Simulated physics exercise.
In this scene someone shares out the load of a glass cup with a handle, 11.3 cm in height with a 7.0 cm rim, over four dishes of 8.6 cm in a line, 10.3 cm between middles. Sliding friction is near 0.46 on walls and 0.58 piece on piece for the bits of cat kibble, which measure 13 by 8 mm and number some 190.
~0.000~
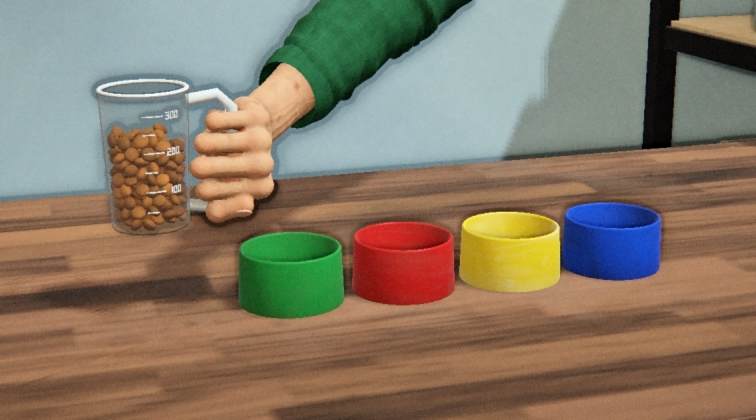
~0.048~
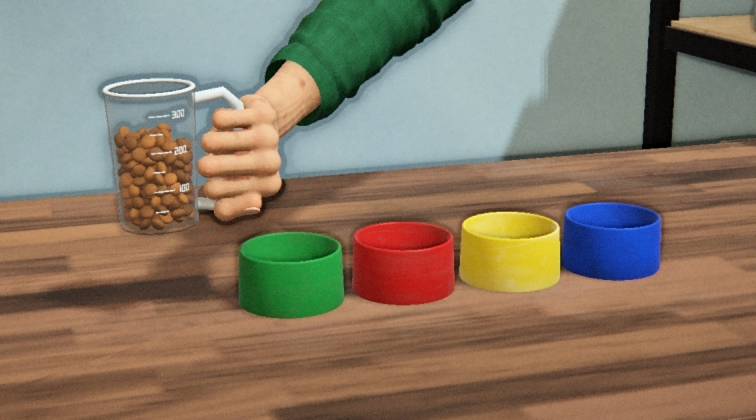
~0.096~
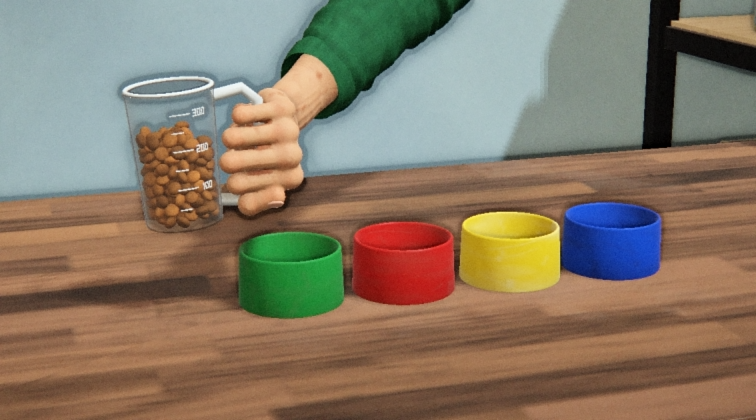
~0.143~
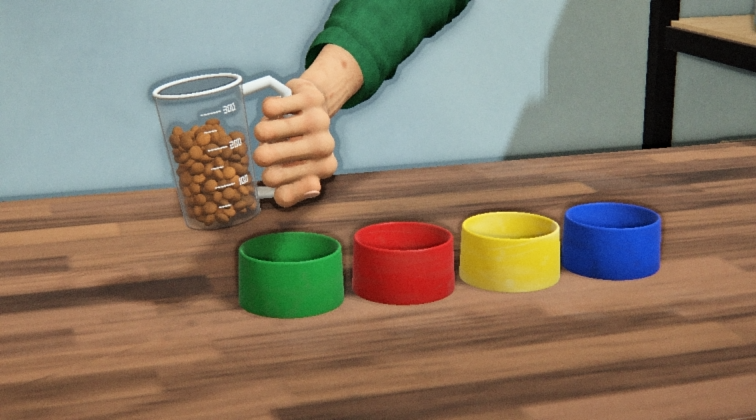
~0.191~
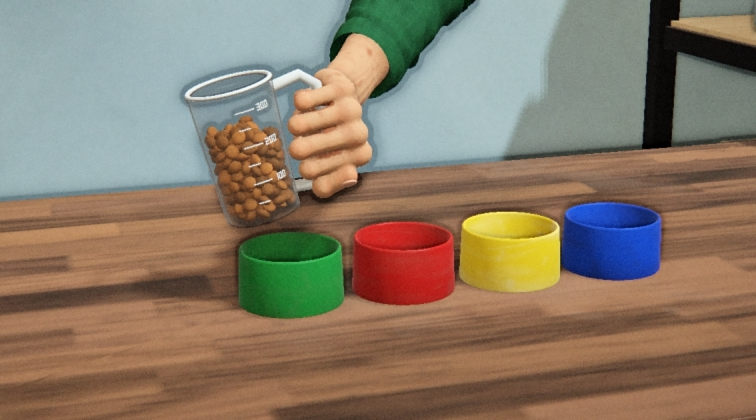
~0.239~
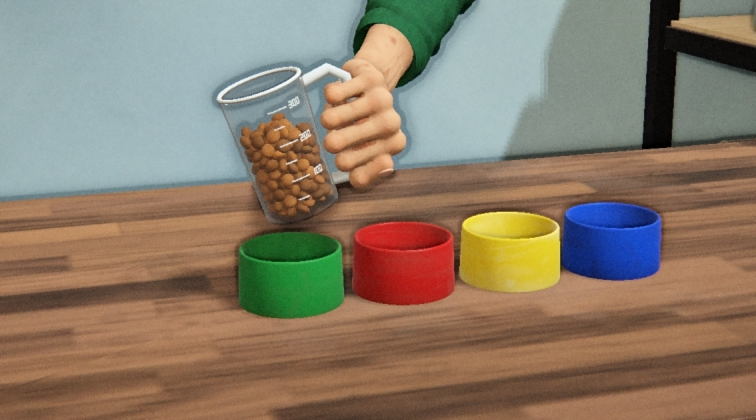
A clear measuring cup of small brown pieces, held by its handle in a hand with a green sleeve, moves right across a wooden table and gradually tilts left, above a row of green, red, yellow and blue dishes.
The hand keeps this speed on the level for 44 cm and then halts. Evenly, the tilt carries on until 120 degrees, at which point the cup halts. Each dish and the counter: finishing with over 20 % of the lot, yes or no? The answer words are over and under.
Red: Under. Blue: Under. Green: Under. Yellow: Over. Counter: Over.
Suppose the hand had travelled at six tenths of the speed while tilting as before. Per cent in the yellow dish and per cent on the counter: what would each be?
The shares would then be yellow 30 and counter 60.
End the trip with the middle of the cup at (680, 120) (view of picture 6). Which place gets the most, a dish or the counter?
The biggest share ends at blue.
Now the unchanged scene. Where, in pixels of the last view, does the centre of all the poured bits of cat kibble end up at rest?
Look around (551, 262) in the last picture.
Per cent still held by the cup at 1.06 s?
Roughly 100 per cent, I'd say.
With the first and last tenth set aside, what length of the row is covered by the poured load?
Some 9 centimetres.
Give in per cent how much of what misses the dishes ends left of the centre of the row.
About 0 percent.
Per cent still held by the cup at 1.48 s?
About 45 percent.
After 0.73 s, tilt 67 degrees; cup holds 100 %.
After 1.06 s, tilt 99 degrees; cup holds 100 %.
After 1.48 s, tilt 120 degrees; cup holds 45 %, blue 5 %, yellow 15 %.
At rest (2.5 s), red 0 %, blue 5 %, green 0 %, yellow 30 %, counter 65 %.
